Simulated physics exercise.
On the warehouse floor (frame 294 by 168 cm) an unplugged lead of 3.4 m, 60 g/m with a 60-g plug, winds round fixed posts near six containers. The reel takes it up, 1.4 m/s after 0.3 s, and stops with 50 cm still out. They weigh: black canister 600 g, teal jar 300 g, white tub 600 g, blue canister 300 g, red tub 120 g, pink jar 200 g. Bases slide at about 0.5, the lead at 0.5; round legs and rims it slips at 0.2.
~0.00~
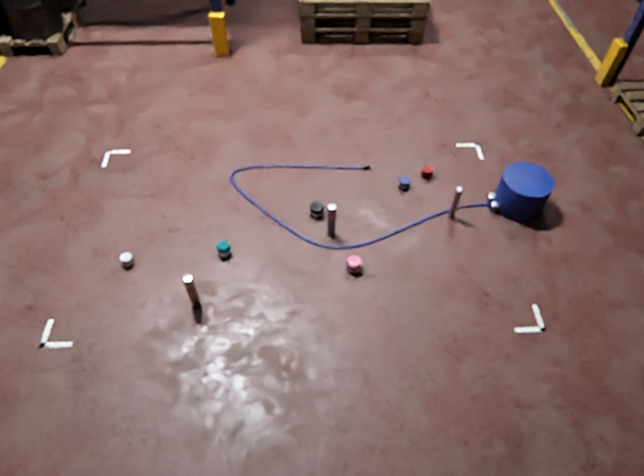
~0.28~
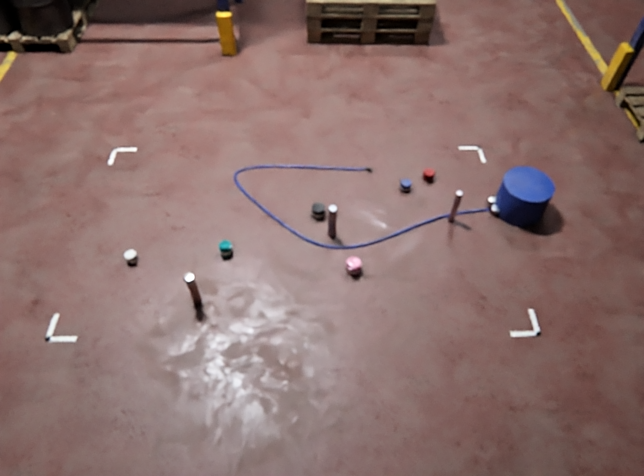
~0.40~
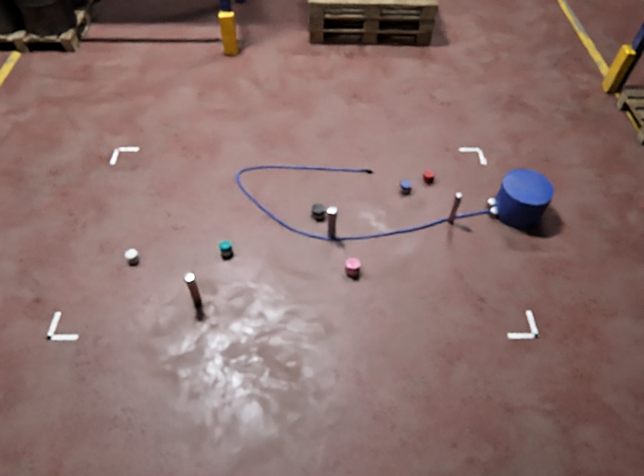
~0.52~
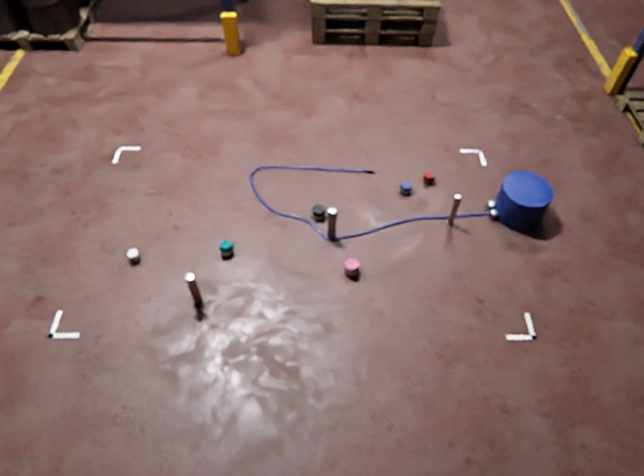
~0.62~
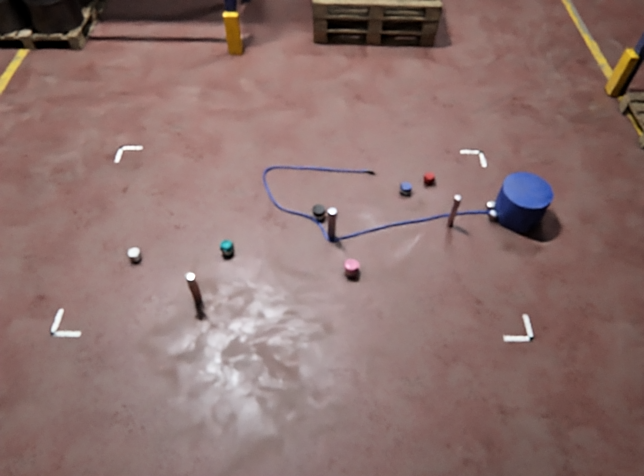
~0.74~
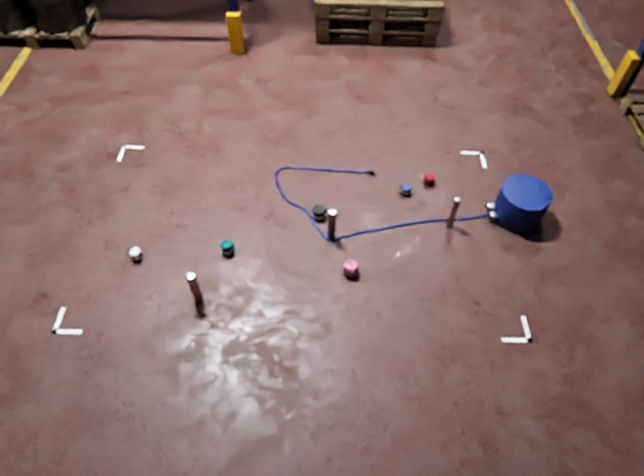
On a warehouse floor, a blue cable draws toward a blue reel, tightening around a post.
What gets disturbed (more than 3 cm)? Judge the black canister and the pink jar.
In order: The black canister leaves its place; the pink jar moves.
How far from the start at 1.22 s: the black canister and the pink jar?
About: Black canister 0 cm, pink jar 0 cm.
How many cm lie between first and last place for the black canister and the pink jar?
Black canister 10 cm, pink jar 25 cm.
At 1.2 s, plug at (369, 173); nothing else has moved.
At 1.7 s, plug at (306, 225); black canister 9 cm off its start.
At 2.2 s, plug at (436, 241); pink jar 24 cm off its start at (386, 275), black canister 11 cm off its start at (330, 217).
At 2.7 s, plug at (454, 226); pink jar 24 cm off its start, black canister 11 cm off its start.
At 3.5 s, plug at (454, 226); pink jar 24 cm off its start at (386, 275), black canister 11 cm off its start at (330, 217).
